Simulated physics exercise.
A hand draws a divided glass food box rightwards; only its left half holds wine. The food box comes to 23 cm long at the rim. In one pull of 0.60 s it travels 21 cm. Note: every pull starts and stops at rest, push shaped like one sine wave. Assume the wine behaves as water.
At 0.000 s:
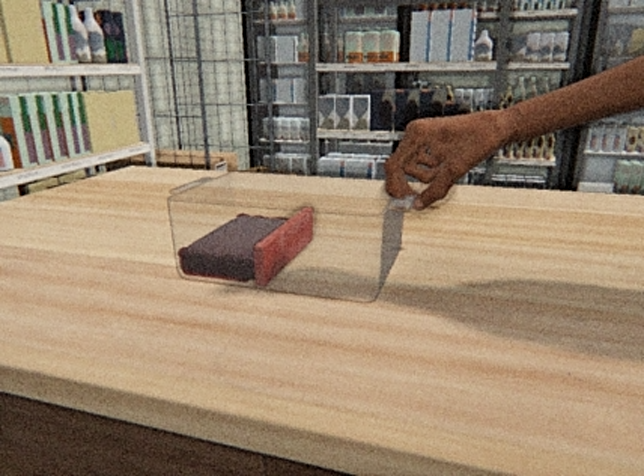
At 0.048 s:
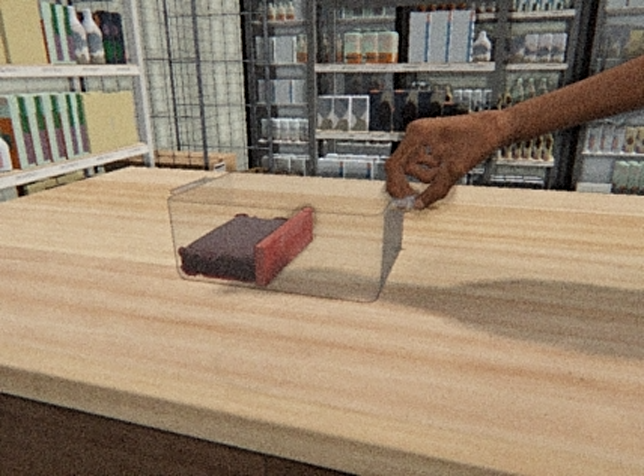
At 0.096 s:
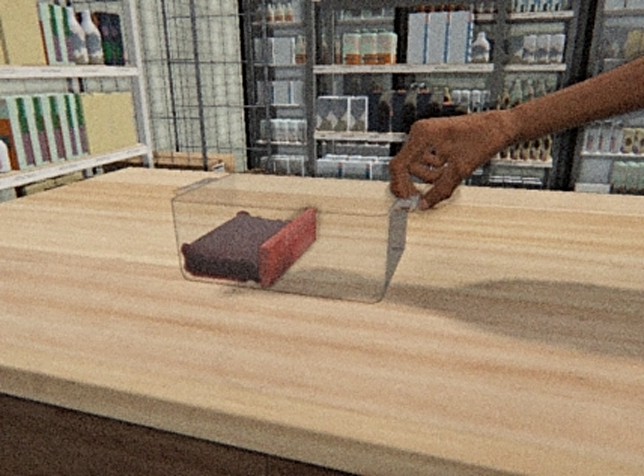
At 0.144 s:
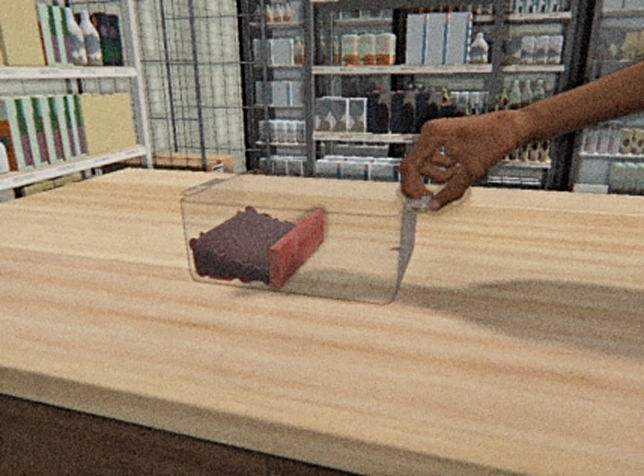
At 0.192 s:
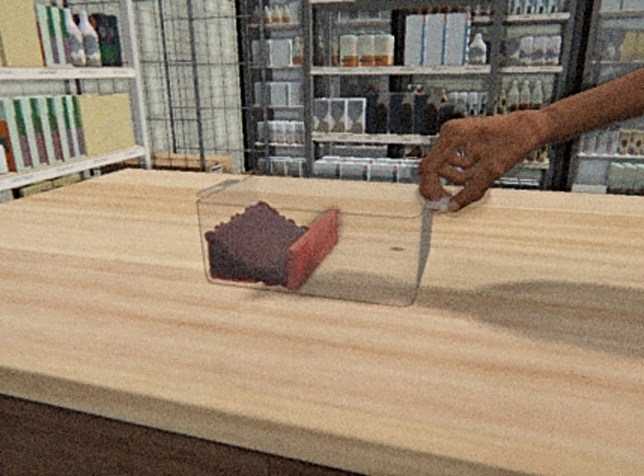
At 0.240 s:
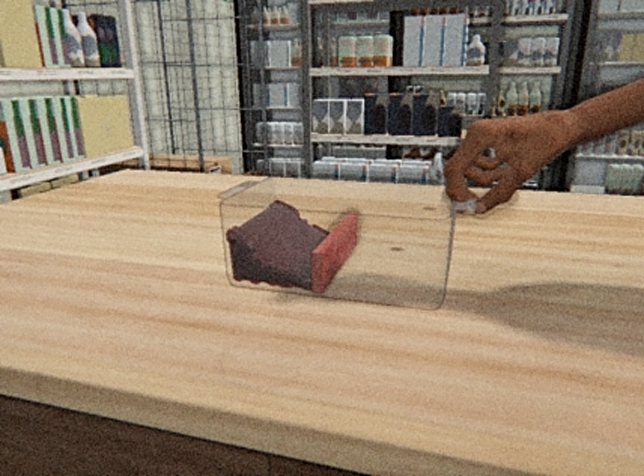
A hand pulls a clear divided box rightwards as dark wine in its left half tilts up leftwards.
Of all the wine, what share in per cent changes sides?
About 25 out of every hundred.
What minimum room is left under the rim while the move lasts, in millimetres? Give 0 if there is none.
About 15 mm.
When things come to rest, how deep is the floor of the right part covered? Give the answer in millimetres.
Some 6 mm deep.
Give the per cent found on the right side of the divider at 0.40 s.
Close to 0%, I'd estimate.
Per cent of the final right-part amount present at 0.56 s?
Around 90%.
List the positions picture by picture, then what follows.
In the first picture, it has moved 0.0 cm; in the food box the surface runs from (212, 229) to (285, 237), rim (395, 198); the top of the divider is at (260, 248).
In the second picture, it has moved 0.1 cm; in the food box the surface runs from (212, 229) to (285, 238).
In the third picture, it has moved 0.5 cm; in the food box the surface runs from (214, 227) to (288, 241).
In the fourth picture, it has moved 1.7 cm; in the food box the surface runs from (222, 220) to (292, 244).
In the fifth picture, it has moved 3.7 cm; in the food box the surface runs from (235, 215) to (297, 246).
In the sixth picture, it has moved 6.4 cm; in the food box the surface runs from (255, 215) to (306, 243).
By 0.40 s it has gone 17 cm; 0 per cent is on the right side and 0 is out of the food box.
By 0.56 s it has gone 21 cm; 23 per cent is on the right side and 0 is out of the food box.
By 0.73 s it has gone 21 cm; 24 per cent is on the right side and 0 is out of the food box.
By 0.89 s it has gone 21 cm; 24 per cent is on the right side and 0 is out of the food box.
At rest 25 per cent is on the right side and 0 is out of the food box.
